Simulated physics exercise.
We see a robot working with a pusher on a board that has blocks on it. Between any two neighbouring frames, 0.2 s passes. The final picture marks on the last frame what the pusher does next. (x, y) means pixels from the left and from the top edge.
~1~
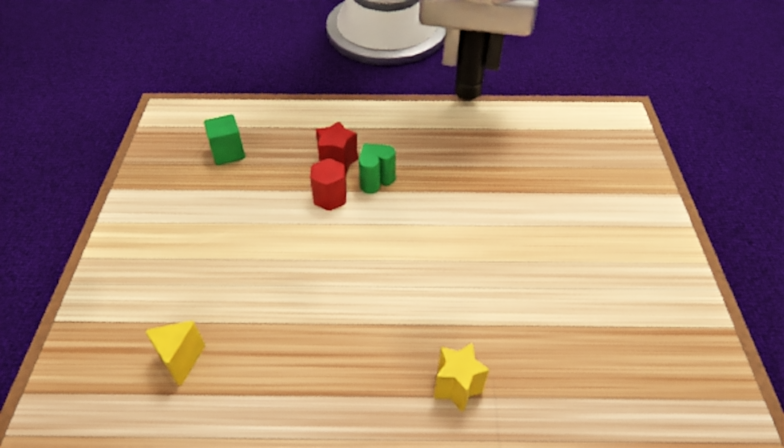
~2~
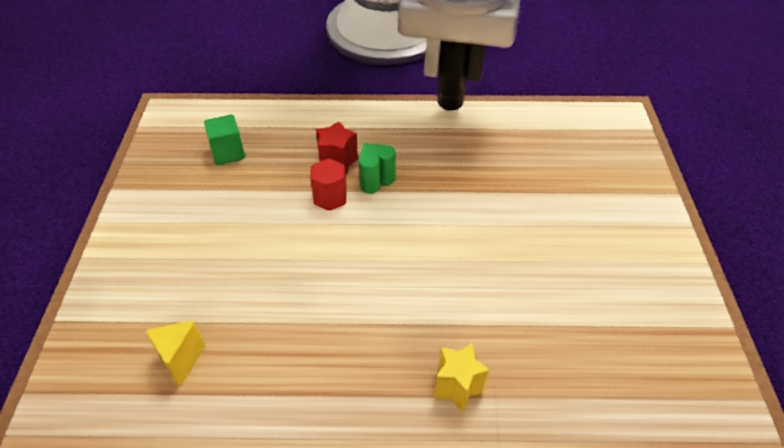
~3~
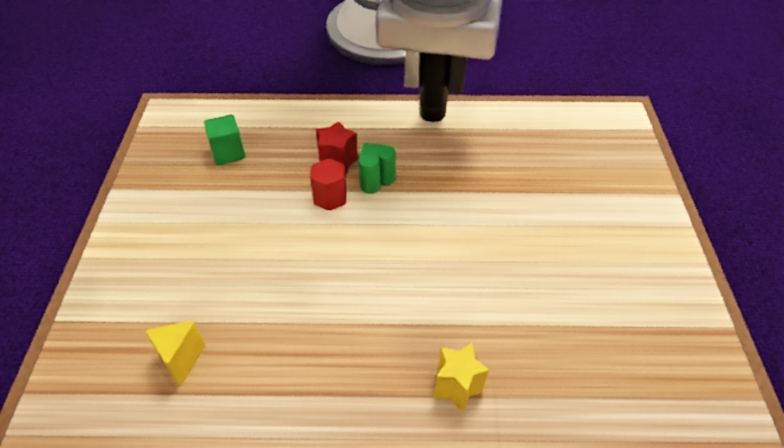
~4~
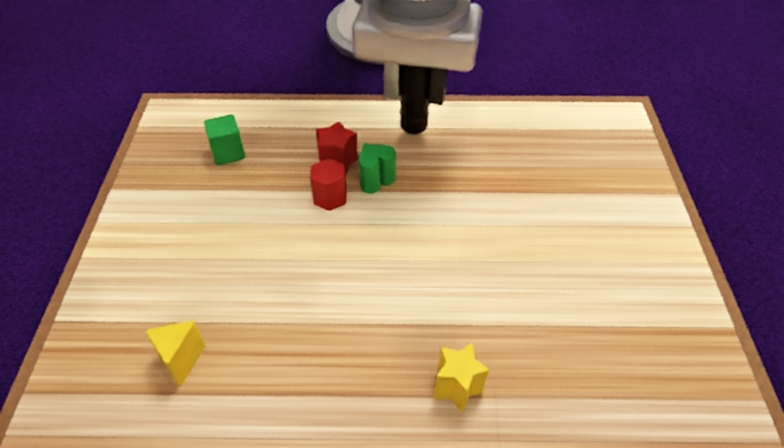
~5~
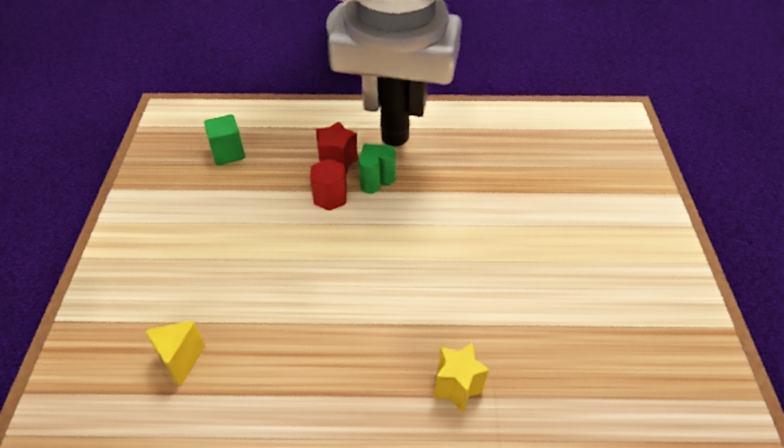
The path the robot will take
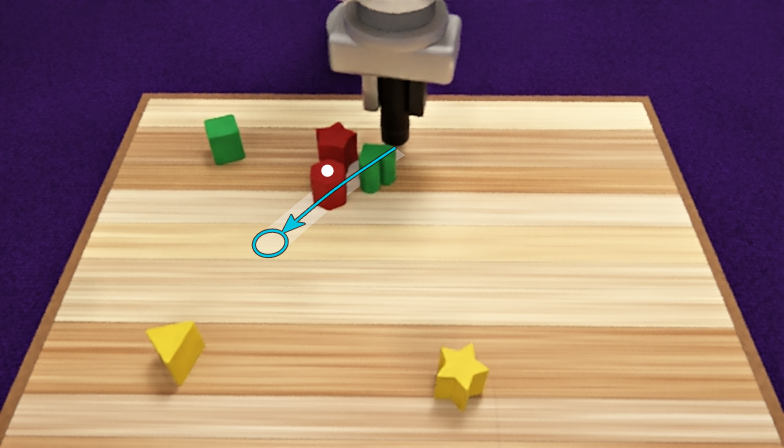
At first, a robot's dark pusher tip is at the far edge of a wooden board, right of a green cube and a cluster of two red blocks and a green heart, with two yellow blocks nearer. It then glides left and slightly nearer, ending beside the heart, while every block stays still.
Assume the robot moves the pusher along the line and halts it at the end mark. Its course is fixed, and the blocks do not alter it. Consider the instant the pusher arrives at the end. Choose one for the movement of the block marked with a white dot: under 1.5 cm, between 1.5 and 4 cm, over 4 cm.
If I had to pick, the block marked with a white dot travels beyond 4 cm here.
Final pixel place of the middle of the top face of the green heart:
In the picture, that point is around (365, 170).
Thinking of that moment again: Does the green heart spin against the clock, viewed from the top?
It seems so.
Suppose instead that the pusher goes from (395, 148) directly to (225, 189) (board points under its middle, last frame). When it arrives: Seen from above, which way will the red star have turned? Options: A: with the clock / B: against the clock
A - with the clock.
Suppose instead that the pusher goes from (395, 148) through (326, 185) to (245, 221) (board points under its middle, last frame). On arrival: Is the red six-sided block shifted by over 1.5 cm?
In short: Yes.
Drawn move, from (395, 148) through (334, 190) to (270, 243); the dot is on the red six-sided block.
What follows on the original path. One third of the way, pusher at (353, 166); red star at (329, 135), turned 15° clockwise; green heart at (366, 168), turned 50° anticlockwise.
Two thirds of the way, pusher at (310, 198); red six-sided block at (288, 203); red star at (327, 136), turned 25° clockwise; green heart at (365, 170), turned 55° anticlockwise.
At the end, pusher at (268, 233); red six-sided block at (242, 242); red star at (327, 136), turned 25° clockwise; green heart at (365, 170), turned 55° anticlockwise.
